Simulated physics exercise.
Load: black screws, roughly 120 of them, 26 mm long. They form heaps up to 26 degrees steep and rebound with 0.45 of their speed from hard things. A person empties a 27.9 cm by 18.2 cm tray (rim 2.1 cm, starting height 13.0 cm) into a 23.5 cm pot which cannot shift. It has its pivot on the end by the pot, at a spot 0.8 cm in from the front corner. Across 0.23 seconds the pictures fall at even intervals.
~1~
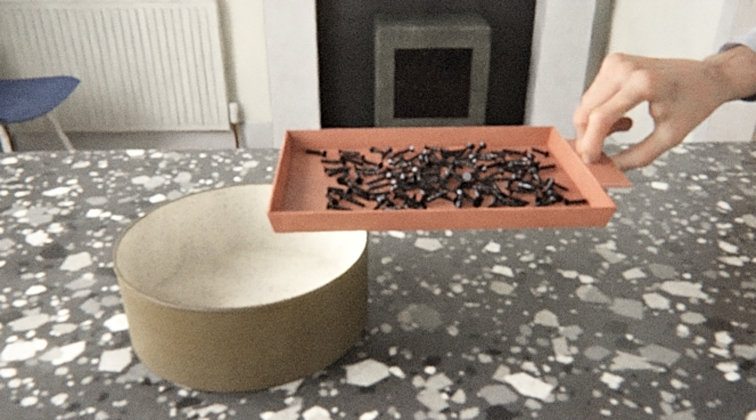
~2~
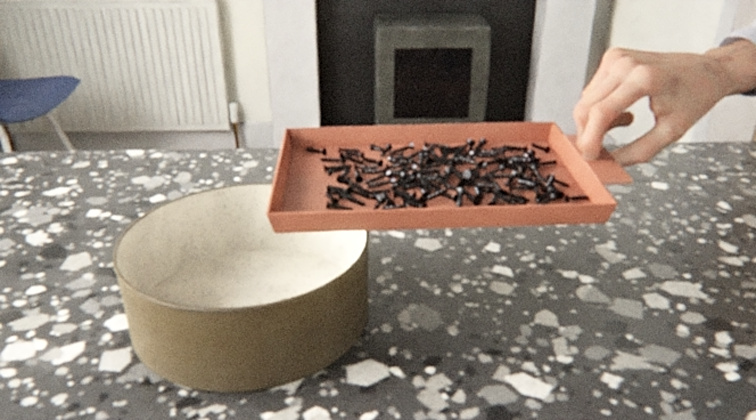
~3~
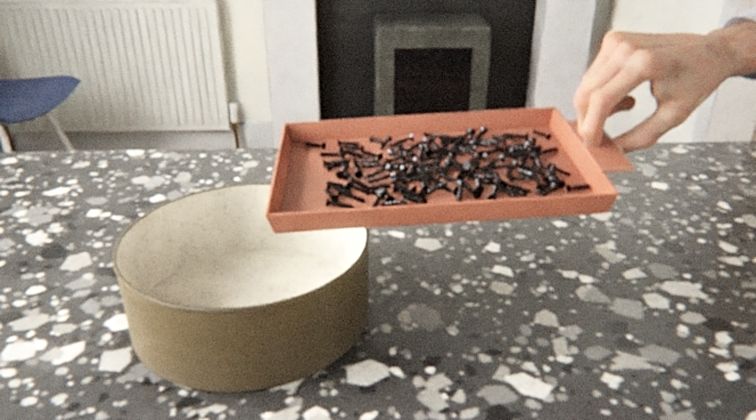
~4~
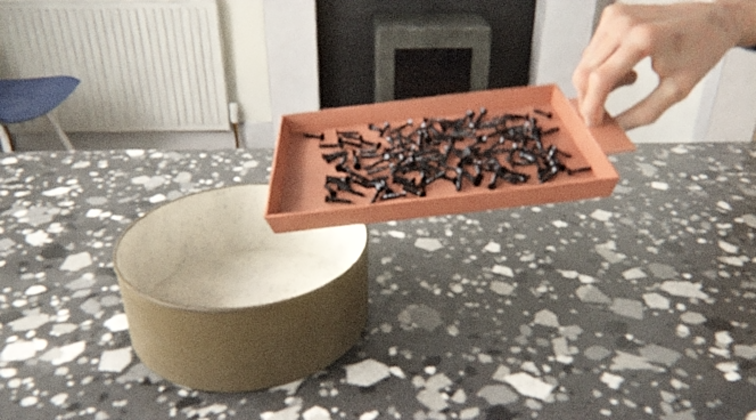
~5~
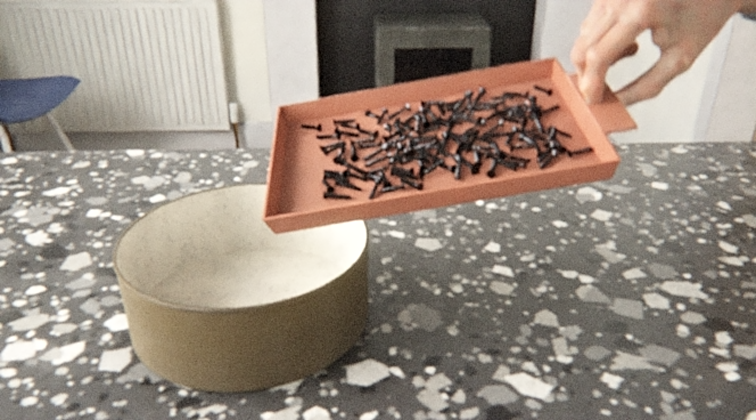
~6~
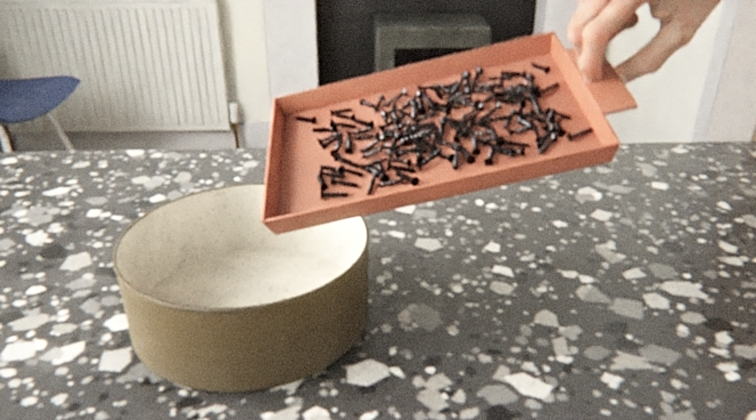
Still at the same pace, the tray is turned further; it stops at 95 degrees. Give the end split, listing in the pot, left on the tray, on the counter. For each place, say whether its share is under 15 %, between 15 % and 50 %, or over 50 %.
At the end, pot: I expect the majority share to finish up there; tray: I expect a stray few to finish up there; counter: I expect a reasonable chunk to finish up there.
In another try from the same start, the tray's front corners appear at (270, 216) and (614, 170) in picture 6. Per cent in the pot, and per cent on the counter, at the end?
Split: Pot = 40, counter = 60.
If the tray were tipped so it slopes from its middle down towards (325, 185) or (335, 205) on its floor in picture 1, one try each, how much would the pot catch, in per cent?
95 and 95 %.
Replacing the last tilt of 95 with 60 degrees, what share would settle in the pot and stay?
It would land at about 50 percent.
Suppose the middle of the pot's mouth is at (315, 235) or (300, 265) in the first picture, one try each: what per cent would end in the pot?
Roughly 40 and 100 percent.
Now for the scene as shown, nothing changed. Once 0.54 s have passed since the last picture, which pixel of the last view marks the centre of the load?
At about (247, 247).
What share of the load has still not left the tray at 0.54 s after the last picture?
Around 55 percent of it.
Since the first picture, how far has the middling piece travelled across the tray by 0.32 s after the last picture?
Roughly 8 cm.
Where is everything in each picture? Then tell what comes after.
Tray tilt 0 degrees, front corners at (274, 210) and (609, 204); middle of the pieces at (446, 182); pot at (245, 236), in the first picture.
Tray tilt 1 degrees, front corners at (273, 211) and (609, 201); middle of the pieces at (446, 179), in the second picture.
Tray tilt 4 degrees, front corners at (272, 212) and (610, 191), lowest corner left front; middle of the pieces at (446, 171), in the third picture.
Tray tilt 9 degrees, front corners at (271, 213) and (612, 175), lowest corner left front; middle of the pieces at (445, 159), in the fourth picture.
Tray tilt 14 degrees, front corners at (269, 215) and (612, 157), lowest corner left front; middle of the pieces at (444, 145), in the fifth picture.
Tray tilt 19 degrees, front corners at (268, 216) and (611, 140), lowest corner left front; middle of the pieces at (441, 132); pot at (245, 236), in the sixth picture.
Then, 0.32 s after the last picture, tilt 56 degrees; the tray holds 100 %, the pot 0 %.
Then, 0.54 s after the last picture, tilt 81 degrees; the tray holds 55 %, the pot 15 %.
Then, 0.87 s after the last picture, tilt 95 degrees; the tray holds 0 %, the pot 65 %.
In the end, pot 65 %, tray 0 %, counter 35 %.
